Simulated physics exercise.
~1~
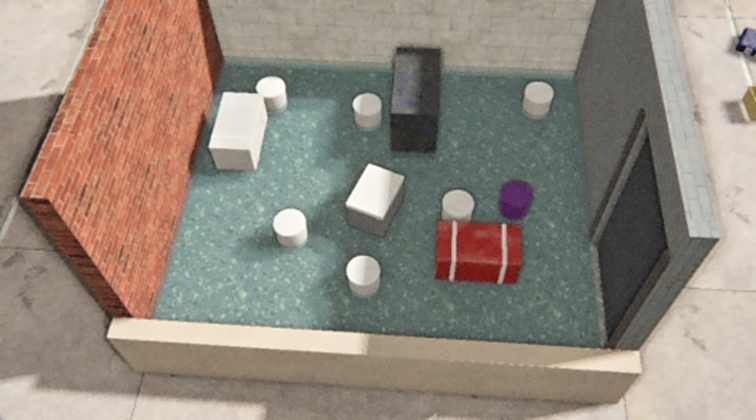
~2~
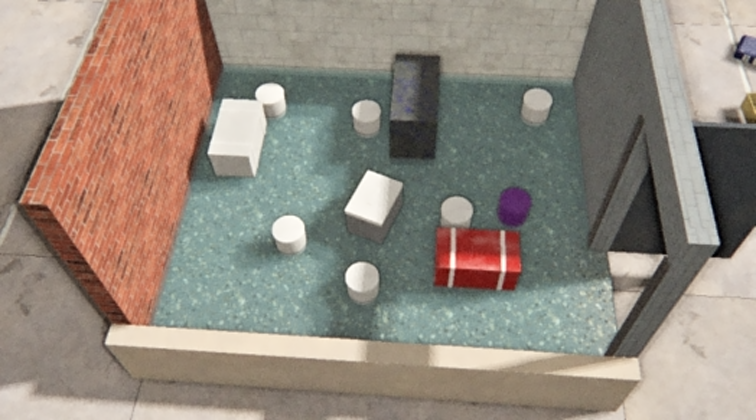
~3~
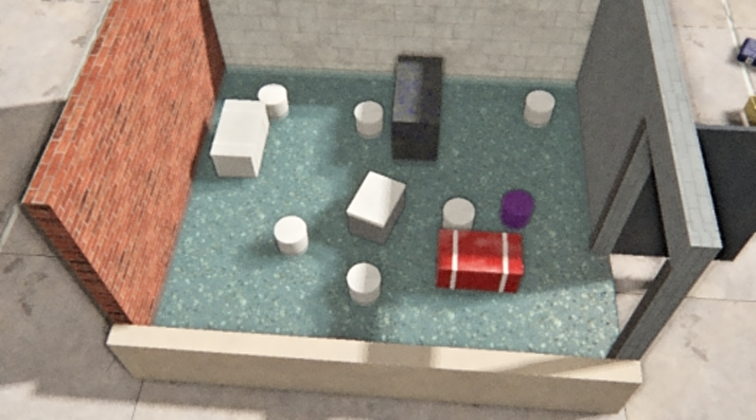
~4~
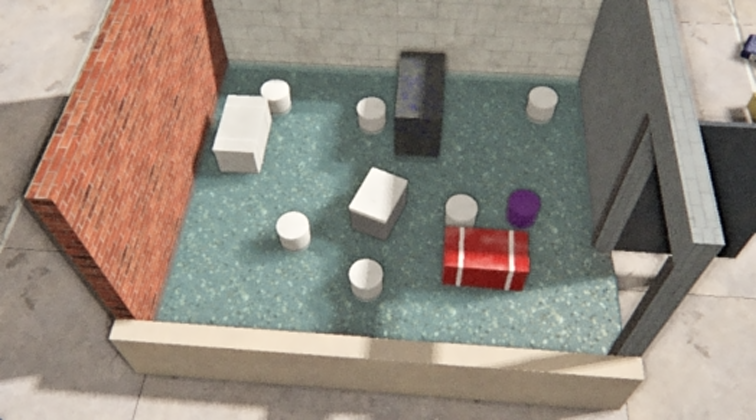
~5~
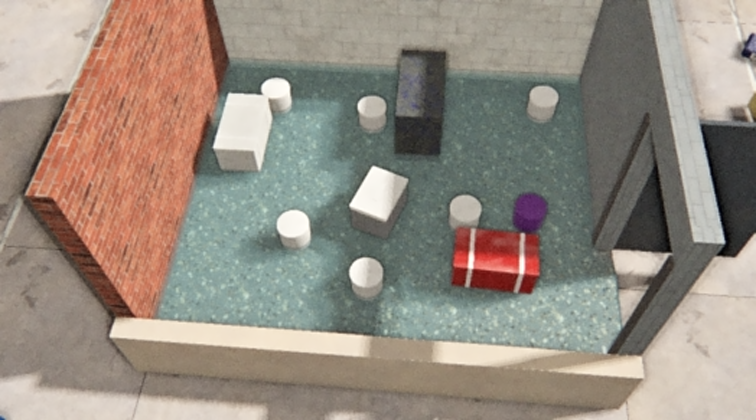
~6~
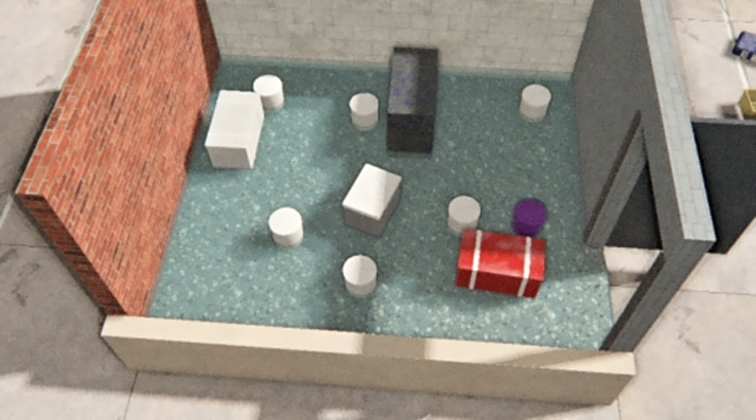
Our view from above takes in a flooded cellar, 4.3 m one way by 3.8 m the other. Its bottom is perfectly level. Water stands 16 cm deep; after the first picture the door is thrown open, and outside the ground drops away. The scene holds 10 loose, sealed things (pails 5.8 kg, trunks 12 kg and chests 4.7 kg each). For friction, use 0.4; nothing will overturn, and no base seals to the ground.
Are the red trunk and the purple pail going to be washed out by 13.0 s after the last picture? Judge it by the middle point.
As for the red trunk, it ends up outside; as for the purple pail, it ends up outside.
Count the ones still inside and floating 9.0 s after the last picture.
5 at that moment.
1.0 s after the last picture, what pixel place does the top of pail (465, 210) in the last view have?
Roughly (486, 225) in the same view.
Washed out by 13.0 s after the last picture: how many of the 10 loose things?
By my count, 5.
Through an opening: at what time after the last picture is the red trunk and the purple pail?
Times: Close to 2.0 and 2.0 s.
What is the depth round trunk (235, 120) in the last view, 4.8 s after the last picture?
Around 12 centimetres.
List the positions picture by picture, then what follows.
The first frame shows the red trunk at (479, 243) floats; the purple pail at (517, 194), afloat; 16 cm deep round most things; 0 of 10 have shifted.
The second frame shows the red trunk at (478, 249) floats; the purple pail at (516, 201), afloat; 16 cm deep round most things; 0 of 10 have shifted.
The third frame shows the red trunk at (480, 251) floats; the purple pail at (518, 203) floats; about 2450 L in view; 0 of 10 have shifted.
The fourth frame shows the red trunk at (486, 249) floats, 4 cm from its start; the purple pail at (524, 202) floats, 6 cm from its start; about 2420 L in view; 1 of 10 have shifted.
The fifth frame shows the red trunk at (497, 251), afloat, 14 cm from its start; the purple pail at (531, 207), afloat, 14 cm from its start; about 2390 L in view; 2 of 10 have shifted.
The sixth frame shows the red trunk at (502, 254) floats, 28 cm from its start; the purple pail at (531, 212) floats, 26 cm from its start; about 2350 L in view; 3 of 10 have shifted.
Then, 1.0 s after the last picture the red trunk is near (544, 276), 0.7 m from its start, afloat; the purple pail is near (557, 243), 0.7 m from its start, afloat; 0 of 10 are out; 10 afloat.
Then, 4.8 s after the last picture the red trunk has gone out; the purple pail has gone out; 3 of 10 are out; 7 afloat.
Then, 9.0 s after the last picture the red trunk has gone out; the purple pail has gone out; 5 of 10 are out; 5 afloat.
Then, 13.0 s after the last picture the red trunk has gone out; the purple pail has gone out; 5 of 10 are out; 5 afloat.
